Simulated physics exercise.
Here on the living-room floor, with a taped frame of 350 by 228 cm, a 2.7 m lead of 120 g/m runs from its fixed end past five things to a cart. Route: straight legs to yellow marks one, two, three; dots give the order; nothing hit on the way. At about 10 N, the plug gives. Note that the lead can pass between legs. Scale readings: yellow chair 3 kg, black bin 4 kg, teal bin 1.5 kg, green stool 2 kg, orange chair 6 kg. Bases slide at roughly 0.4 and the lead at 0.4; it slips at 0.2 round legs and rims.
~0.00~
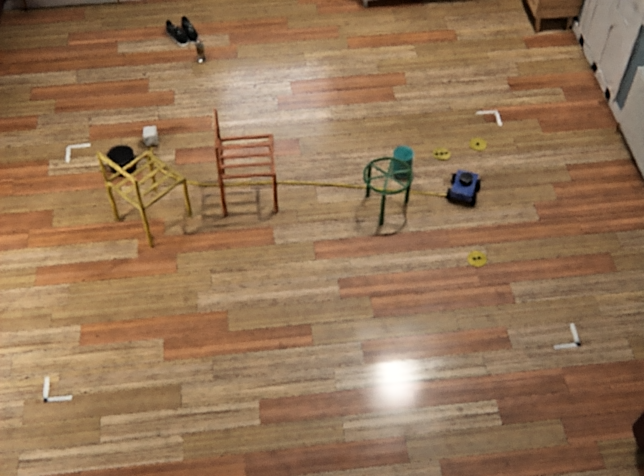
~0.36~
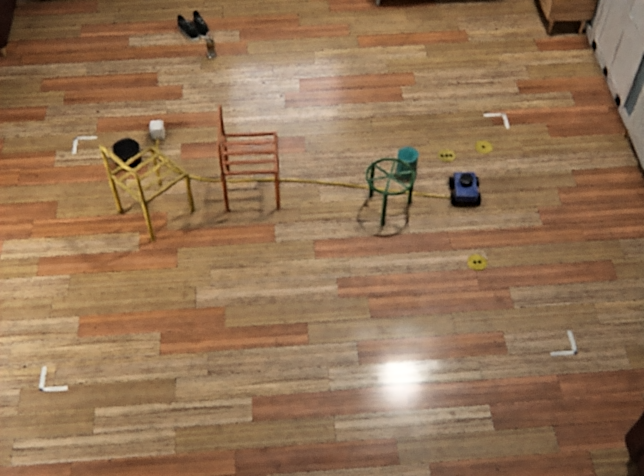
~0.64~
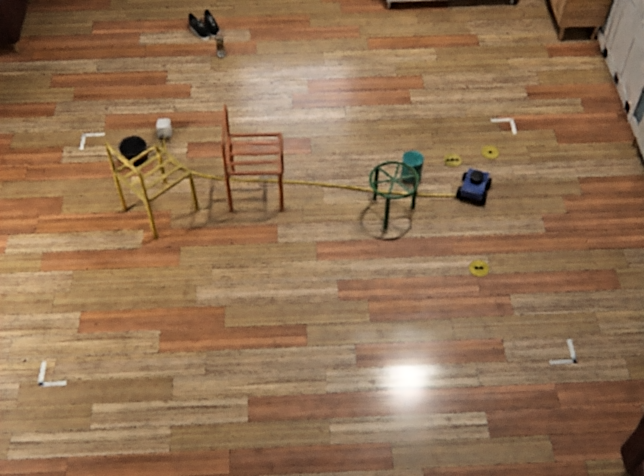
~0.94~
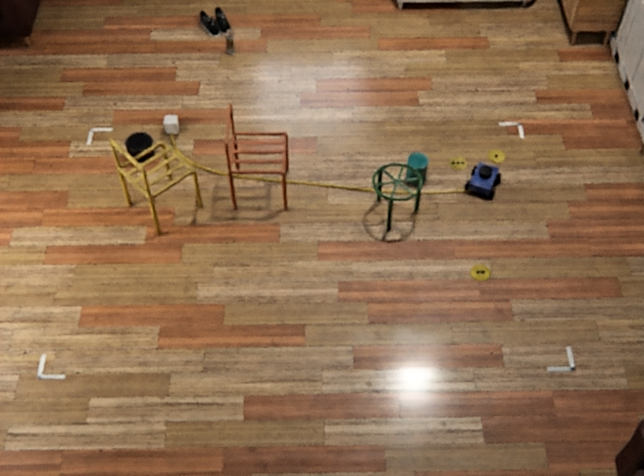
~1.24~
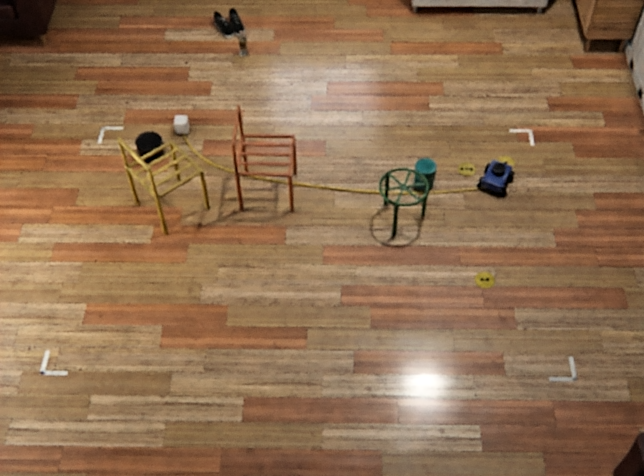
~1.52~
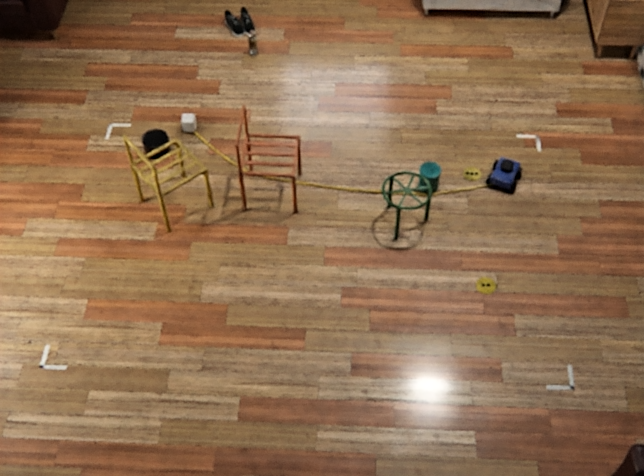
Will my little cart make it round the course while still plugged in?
No, the plug comes out.
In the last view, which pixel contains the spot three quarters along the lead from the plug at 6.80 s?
Pixel estimate: Near (455, 216).
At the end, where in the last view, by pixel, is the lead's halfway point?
Around (374, 188).
After 3.3 s, cart at (502, 209), plug out; nothing else has moved.
After 5.0 s, cart at (488, 273), plug out; nothing else has moved.
After 6.8 s, cart at (479, 227), plug out; nothing else has moved.
After 8.6 s, cart at (472, 173), plug out; nothing else has moved.
After 9.0 s, cart at (472, 173), plug out; nothing else has moved.
